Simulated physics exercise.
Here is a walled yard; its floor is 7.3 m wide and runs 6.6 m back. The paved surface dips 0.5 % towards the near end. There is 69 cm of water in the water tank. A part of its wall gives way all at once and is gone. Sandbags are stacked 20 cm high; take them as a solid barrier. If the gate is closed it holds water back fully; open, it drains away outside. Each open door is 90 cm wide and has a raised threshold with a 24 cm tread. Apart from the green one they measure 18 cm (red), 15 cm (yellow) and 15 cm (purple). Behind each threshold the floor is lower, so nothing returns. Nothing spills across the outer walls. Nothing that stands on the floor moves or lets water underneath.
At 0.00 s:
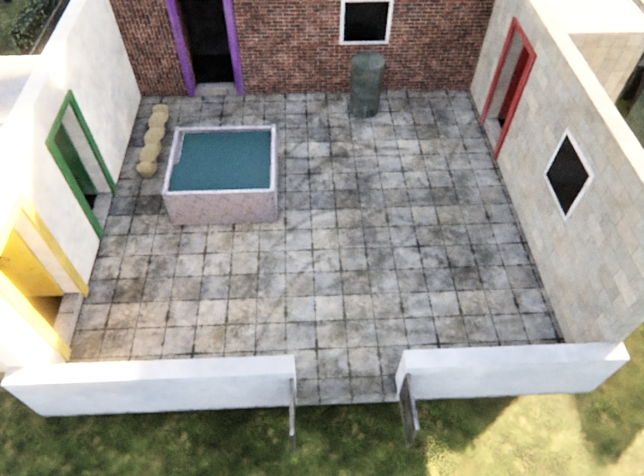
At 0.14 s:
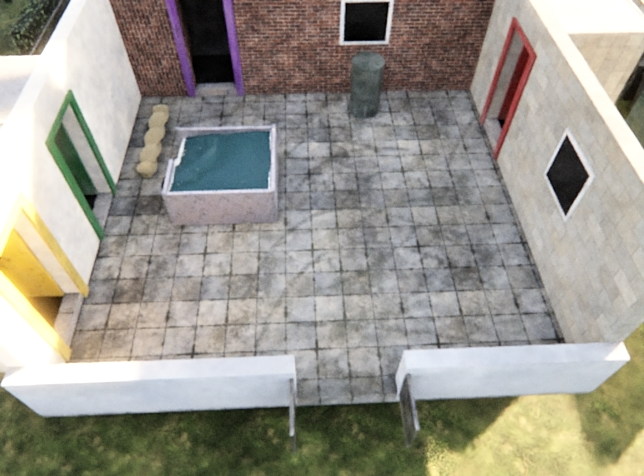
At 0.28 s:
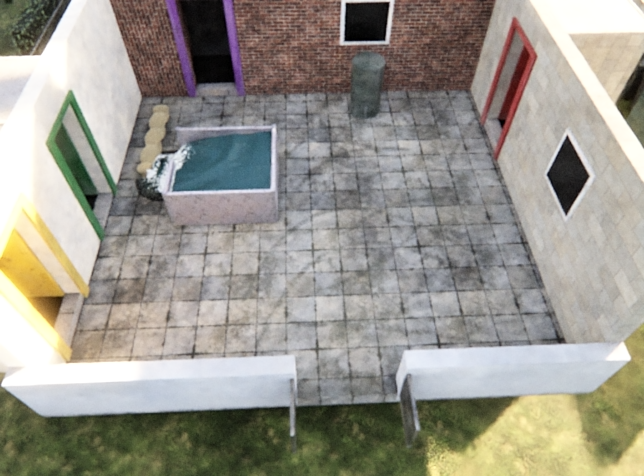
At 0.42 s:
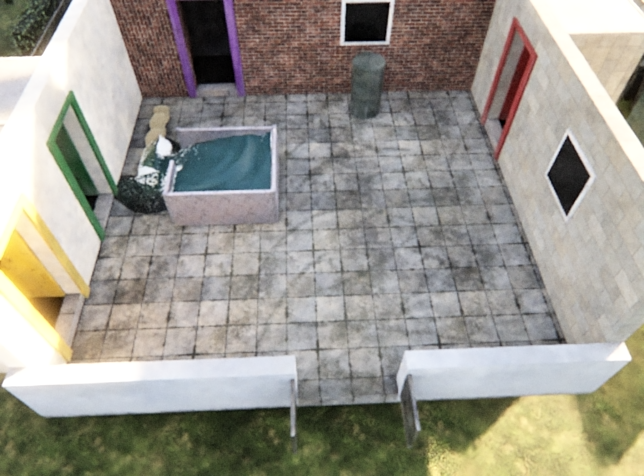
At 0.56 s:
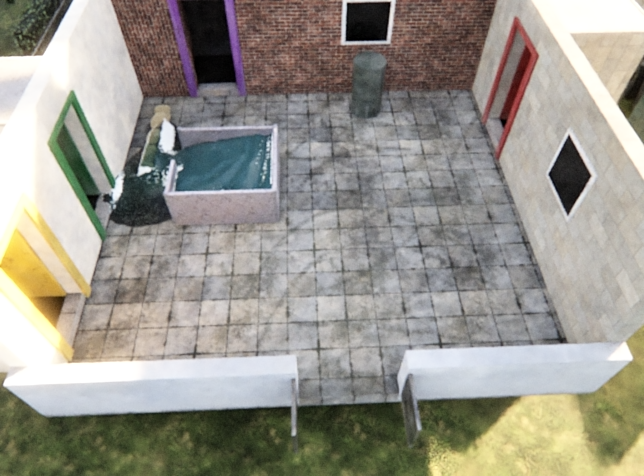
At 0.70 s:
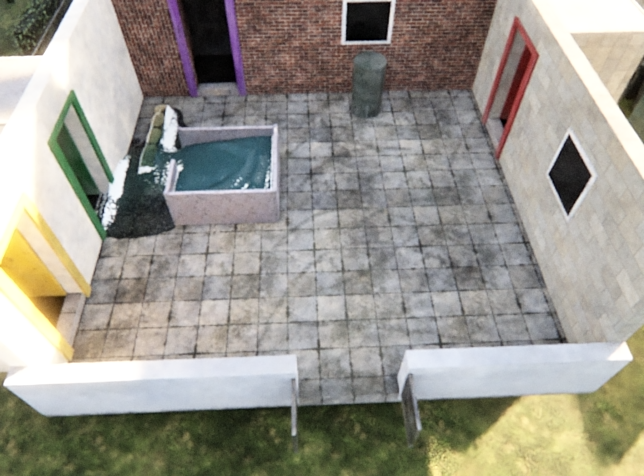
Water in a raised tank ripples, then pours out through its left side onto the grey paving of a walled yard, spreading around the pale stacked sandbags and along the left wall to the green-framed door.
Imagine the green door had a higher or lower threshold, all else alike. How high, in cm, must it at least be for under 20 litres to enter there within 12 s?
About 23 cm.
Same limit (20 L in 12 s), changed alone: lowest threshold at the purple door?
About 13.0 cm at purple.
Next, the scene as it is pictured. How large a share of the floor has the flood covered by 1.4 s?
About 15 per cent.
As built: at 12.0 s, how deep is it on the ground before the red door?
About 2.5 cm.
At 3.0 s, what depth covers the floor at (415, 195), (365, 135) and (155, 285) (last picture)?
About 0, 0 and 2 cm.
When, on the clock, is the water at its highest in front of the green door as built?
Around 1.6 s.
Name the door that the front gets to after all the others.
The red one.
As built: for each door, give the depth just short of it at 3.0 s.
Depths in cm: Red 0, yellow 4, green 16, purple 13.
After 1.4 s water covers 15 % of the floor, deepest (47 cm) near (161, 169); 21 cm at the green door, 32 litres in over its 9 cm threshold.
After 3.0 s water covers 30 % of the floor, deepest (31 cm) near (161, 169); 16 cm at the green door, 116 litres in over its 9 cm threshold.
After 12.0 s water covers 95 % of the floor, deepest (8 cm) near (523, 371); 4 cm at the green door, 155 litres in over its 9 cm threshold.
At the green door as built, the water arrived by 0.6 s and peaked near 22 cm at 1.6 s.
With a threshold of 20.5 cm, 29 litres would have come in within the 12 s; with 28 cm, 6 litres. So under 20 litres takes about 23 cm.
